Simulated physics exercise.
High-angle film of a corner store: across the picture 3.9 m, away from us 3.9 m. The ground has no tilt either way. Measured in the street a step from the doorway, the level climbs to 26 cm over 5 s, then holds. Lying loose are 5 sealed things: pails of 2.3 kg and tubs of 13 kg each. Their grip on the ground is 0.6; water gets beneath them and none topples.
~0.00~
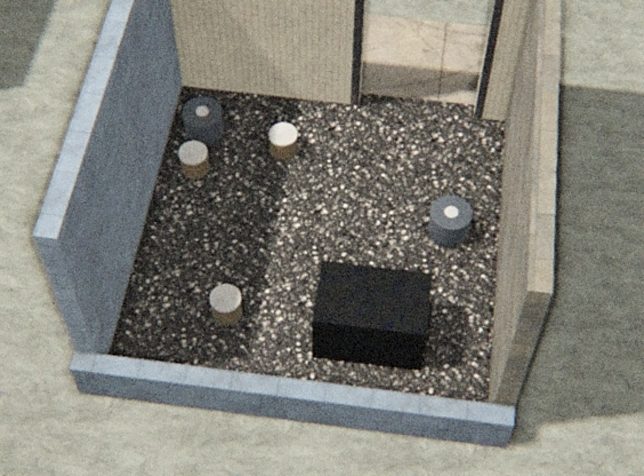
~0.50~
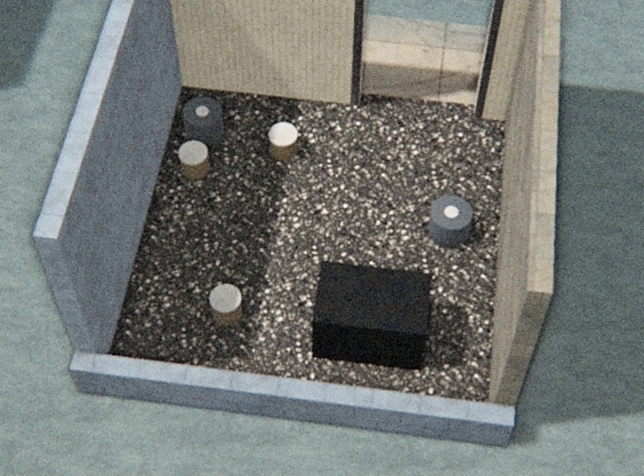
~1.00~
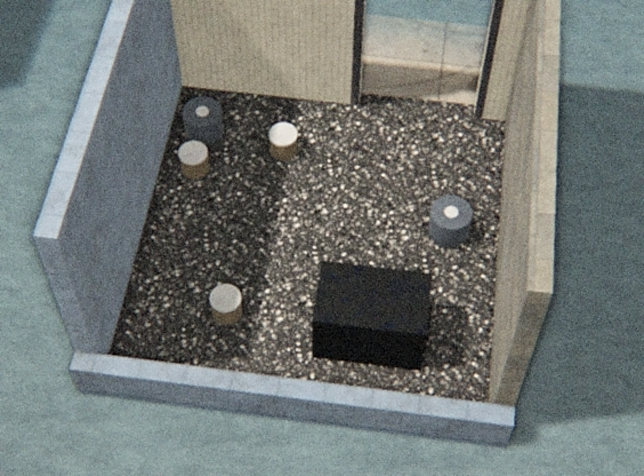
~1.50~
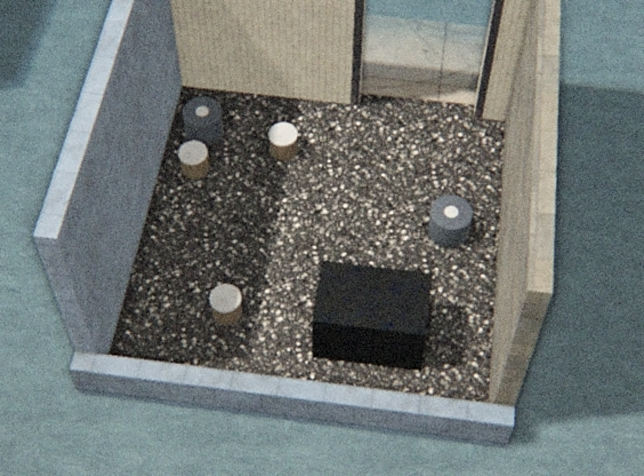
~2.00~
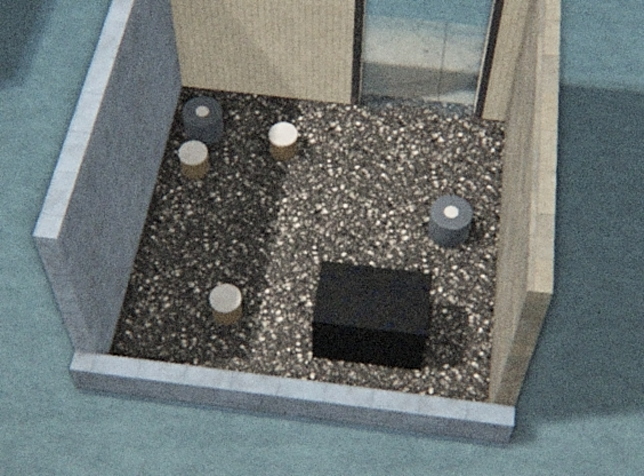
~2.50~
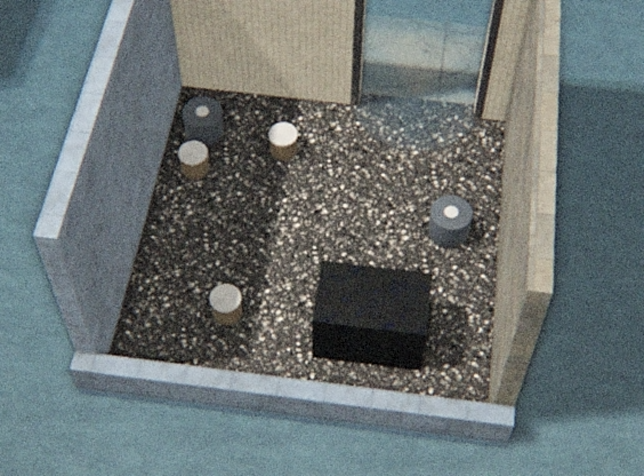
Blue-green water spreads over the pale ground outside a walled, open-topped room, then creeps across the light floor of the doorway at the back. Finally a thin, clear patch slips just inside onto the speckled floor, while the black box and five round containers stay still.
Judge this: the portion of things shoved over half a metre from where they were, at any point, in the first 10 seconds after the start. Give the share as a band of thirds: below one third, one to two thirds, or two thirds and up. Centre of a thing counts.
The share is one to two thirds.
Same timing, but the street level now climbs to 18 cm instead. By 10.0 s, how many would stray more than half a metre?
Then 2 of them.
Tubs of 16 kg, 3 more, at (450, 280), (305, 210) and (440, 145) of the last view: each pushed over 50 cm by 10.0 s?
Taking them in the given order: Greater, then greater, then greater.
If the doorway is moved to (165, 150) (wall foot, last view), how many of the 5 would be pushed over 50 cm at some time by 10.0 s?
In that case the number is 4.
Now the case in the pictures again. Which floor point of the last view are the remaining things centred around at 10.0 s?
Centred roughly on (243, 199).
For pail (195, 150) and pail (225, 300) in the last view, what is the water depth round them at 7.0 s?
Some 1 cm at the first, some 12 cm at the second.
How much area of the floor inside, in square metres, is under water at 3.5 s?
That flooded area is roughly 2.5 m2.
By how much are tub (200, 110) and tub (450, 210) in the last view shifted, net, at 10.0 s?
They've ended up 10 cm and 250 cm away, in that order.
After 3.5 s 0 of 5 are over 50 cm from their spots; 0 afloat.
After 4.5 s 0 of 5 are over 50 cm from their spots; 0 afloat.
After 7.0 s 2 of 5 are over 50 cm from their spots; 2 afloat.
After 10.0 s 2 of 5 are over 50 cm from their spots, and 3 have been at some point; 4 afloat.
